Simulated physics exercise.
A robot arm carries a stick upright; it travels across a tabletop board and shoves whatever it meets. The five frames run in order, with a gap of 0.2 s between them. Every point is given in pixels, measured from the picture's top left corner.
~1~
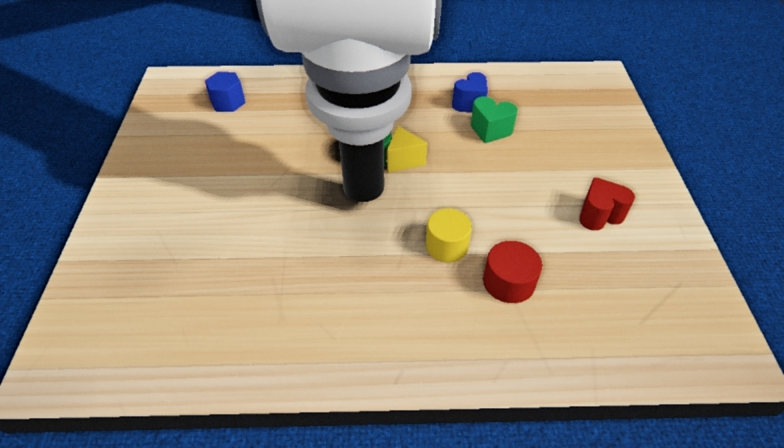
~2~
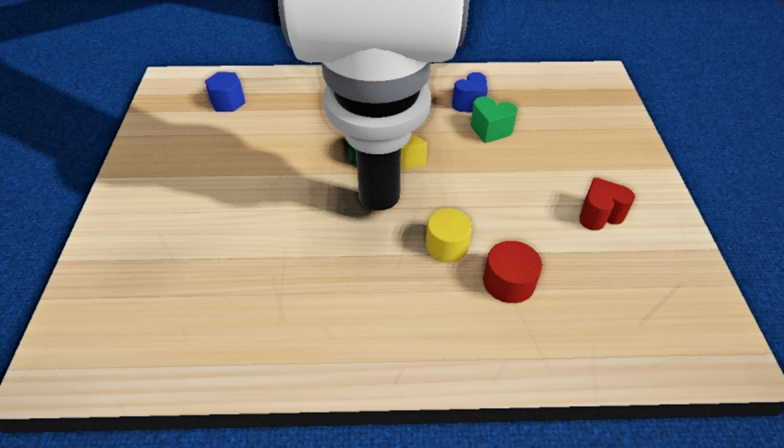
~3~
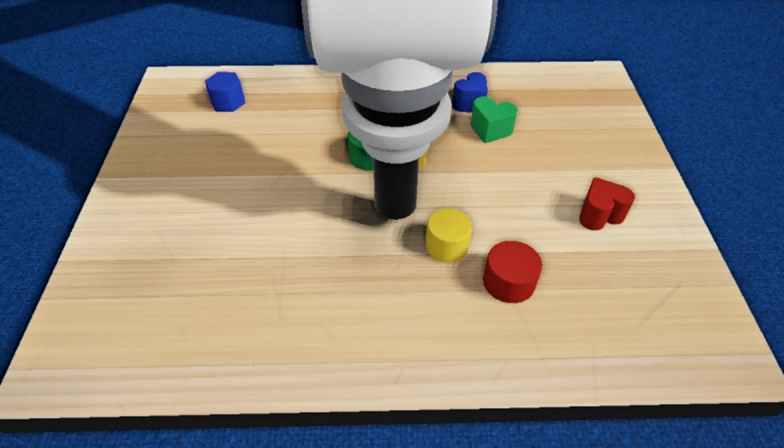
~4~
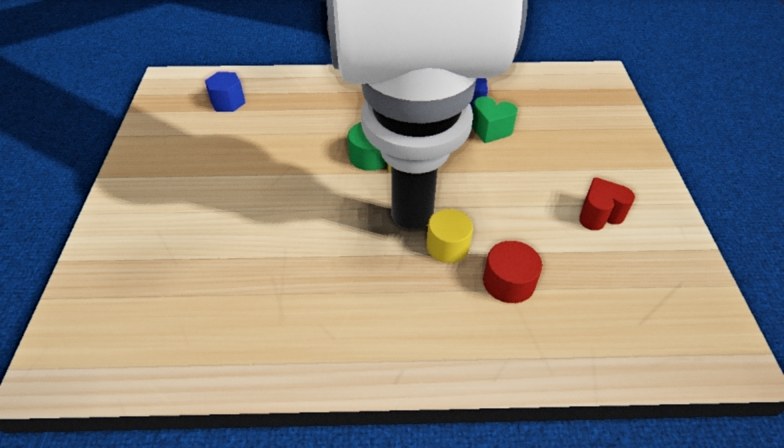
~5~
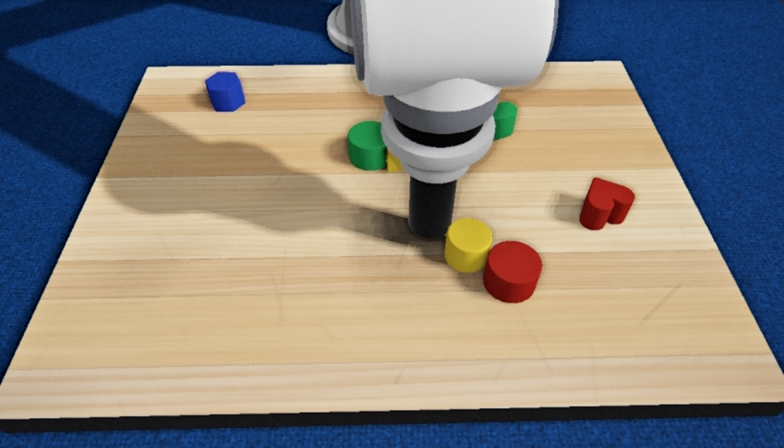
In this clip, a robot arm with a black stick moves right and toward the viewer across a wooden board of colored blocks, then pushes the yellow disc a short way toward the red disc.
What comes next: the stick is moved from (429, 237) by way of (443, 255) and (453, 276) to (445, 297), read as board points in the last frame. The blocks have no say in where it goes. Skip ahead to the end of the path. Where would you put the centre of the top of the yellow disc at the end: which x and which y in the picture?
By then it is at (503, 257).
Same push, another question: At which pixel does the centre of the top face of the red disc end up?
I'd guess (554, 274).
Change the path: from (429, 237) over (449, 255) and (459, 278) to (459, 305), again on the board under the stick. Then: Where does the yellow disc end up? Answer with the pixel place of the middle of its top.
Put as a pixel place, it's (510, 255).
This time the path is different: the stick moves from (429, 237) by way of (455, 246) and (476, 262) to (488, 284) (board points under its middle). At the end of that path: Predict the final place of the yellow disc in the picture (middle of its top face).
The middle of its top is at (541, 267).
The first path, step by step. Halfway along, stick (452, 251); yellow disc (499, 252); red disc (547, 273).
At the end, stick (447, 284); yellow disc (503, 257); red disc (554, 274).
